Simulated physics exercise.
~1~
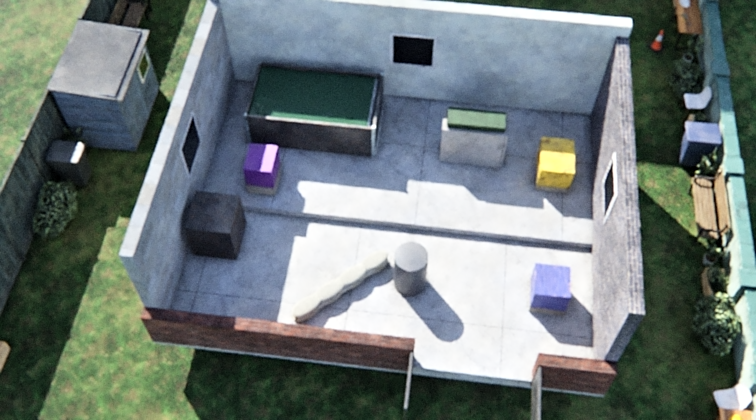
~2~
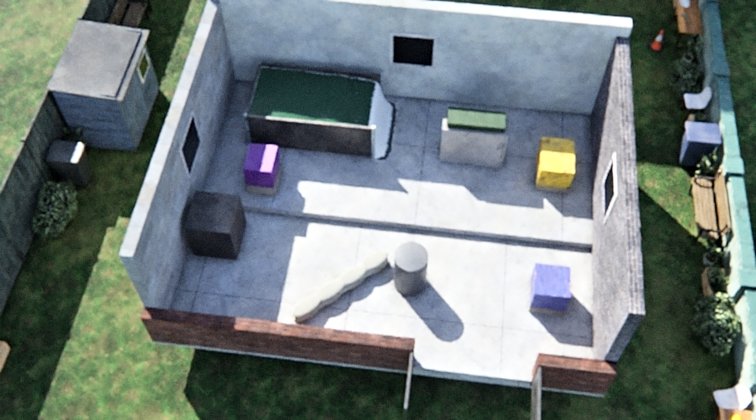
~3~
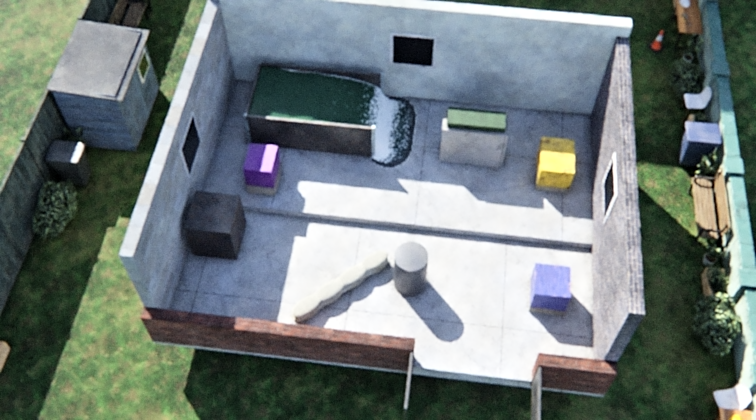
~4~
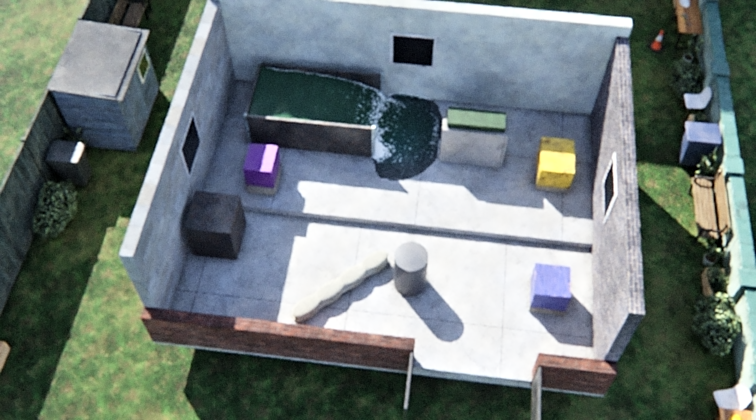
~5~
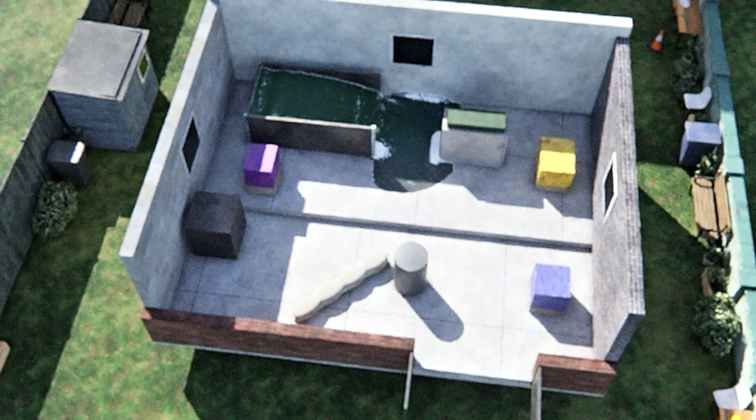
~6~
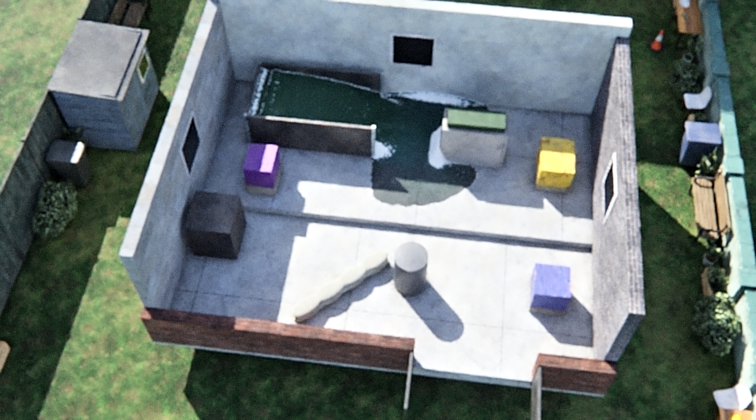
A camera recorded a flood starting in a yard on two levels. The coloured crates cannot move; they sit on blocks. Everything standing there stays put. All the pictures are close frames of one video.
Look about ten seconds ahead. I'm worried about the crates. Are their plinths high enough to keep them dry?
Well, the blue crate will get wet, the yellow crate will get wet, the purple crate will stay dry.
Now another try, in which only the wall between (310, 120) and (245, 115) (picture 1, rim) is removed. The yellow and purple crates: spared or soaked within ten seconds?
My reading: Yellow stays untouched, purple gets drenched.
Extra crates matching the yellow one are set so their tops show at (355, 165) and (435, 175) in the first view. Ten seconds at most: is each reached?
Crate one avoids the flood; crate two is touched by the flood.
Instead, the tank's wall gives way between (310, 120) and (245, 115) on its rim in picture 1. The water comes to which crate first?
That would be the crate marked purple, reached first.
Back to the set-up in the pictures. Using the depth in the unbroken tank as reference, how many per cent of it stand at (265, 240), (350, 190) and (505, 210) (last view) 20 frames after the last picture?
About 0 per cent, then 0 per cent, then 4 per cent.
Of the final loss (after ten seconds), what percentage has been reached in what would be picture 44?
It works out at roughly 50 per cent.
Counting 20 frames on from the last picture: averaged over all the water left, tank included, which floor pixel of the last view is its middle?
About (470, 173) in the last view.
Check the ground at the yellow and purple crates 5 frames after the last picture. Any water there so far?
Yellow wet, purple dry.
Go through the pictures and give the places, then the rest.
In the first frame, still water in the water tank at (315, 97).
In the second frame, the front is at (384, 102), out from the gap at (377, 121).
In the third frame, the front is at (406, 102), out from the gap at (377, 122).
In the fourth frame, water pours out at (377, 123) and has run to (430, 101).
In the fifth frame, water pours out at (377, 123) and has run to a hidden place.
In the sixth frame, the front is at a hidden place, out from the gap at (377, 123).
A moment on, water covers 25 % of the floor; the blue crate not reached, the yellow crate water round its plinth, the purple crate not reached.
Next, water covers 45 % of the floor; the blue crate water round its plinth, the yellow crate water round its plinth, the purple crate not reached.
Then, water covers 55 % of the floor; the blue crate water round its plinth, the yellow crate water round its plinth, the purple crate not reached.
Later, water covers 65 % of the floor; the blue crate water round its plinth, the yellow crate water round its plinth, the purple crate not reached.
In the end, water covers 85 % of the floor; the blue crate was topped, the yellow crate was topped, the purple crate stayed above the water.
